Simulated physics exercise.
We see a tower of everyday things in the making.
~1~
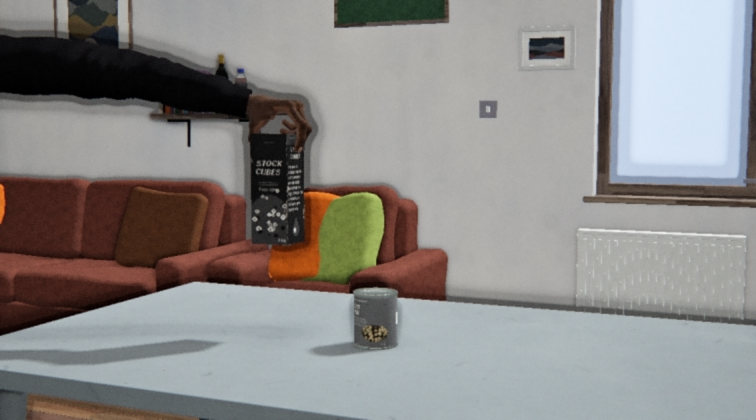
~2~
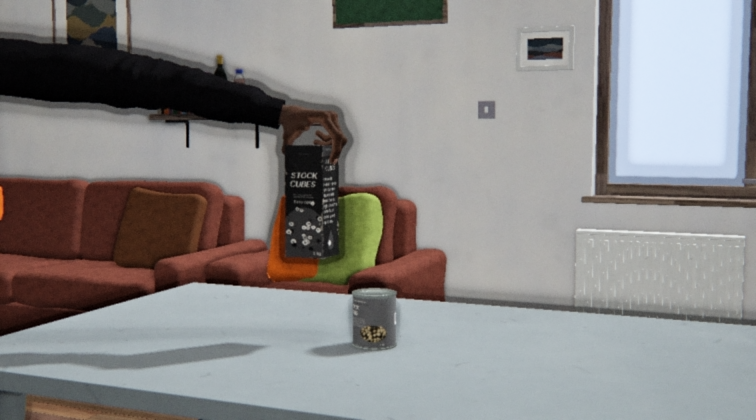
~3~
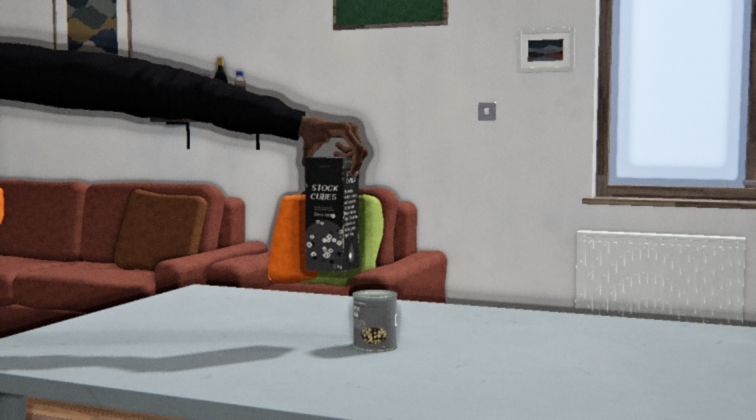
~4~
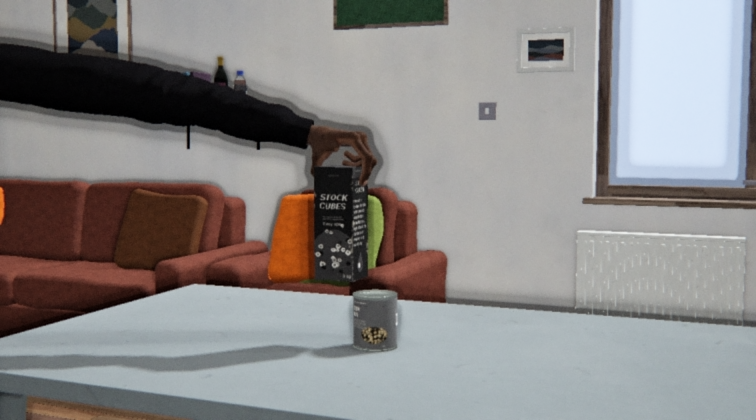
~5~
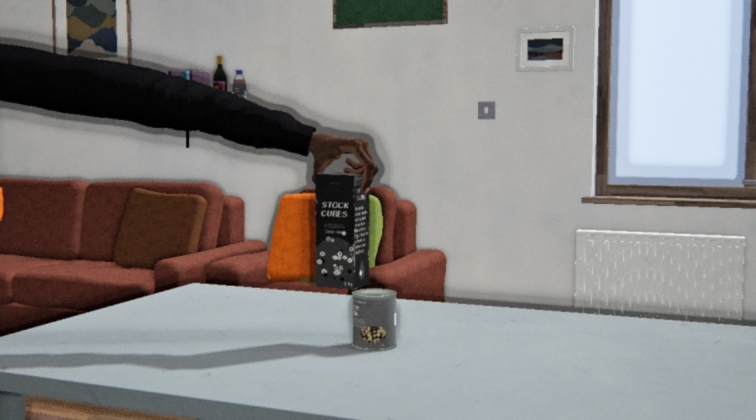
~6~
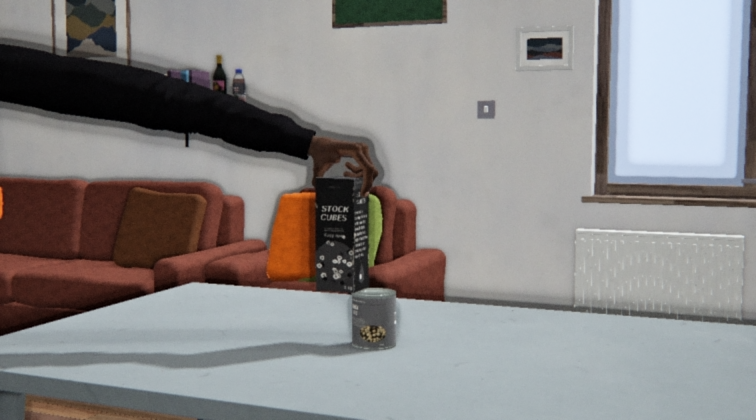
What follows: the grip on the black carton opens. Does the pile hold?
Outcome: The pile loses its balance.
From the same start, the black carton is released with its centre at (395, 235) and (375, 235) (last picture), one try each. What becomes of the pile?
First, it gives way; second, it holds.
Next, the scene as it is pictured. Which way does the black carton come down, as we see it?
To the left.
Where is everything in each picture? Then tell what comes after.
The first frame shows coming down; black carton (278, 188); grey pot (376, 318).
The second frame shows coming down; black carton (312, 200); grey pot (374, 319).
The third frame shows coming down; black carton (333, 213); grey pot (375, 321).
The fourth frame shows coming down; black carton (342, 223); grey pot (375, 320).
The fifth frame shows coming down; black carton (343, 230); grey pot (374, 319).
The sixth frame shows in place under the hand; black carton (343, 233); grey pot (374, 319).
Then, 0.30 s past the last view, black carton rocked 20° from its first pose near (326, 240).
Then, 0.40 s past the last view, black carton now fallen.
Then, 0.50 s past the last view, things are still on the move.
Then, 1.50 s past the last view, nothing new.
Finally, fallen, black carton; grey pot still in place. Final places as the last picture's camera would see them, black carton near (280, 316). The pile comes apart.
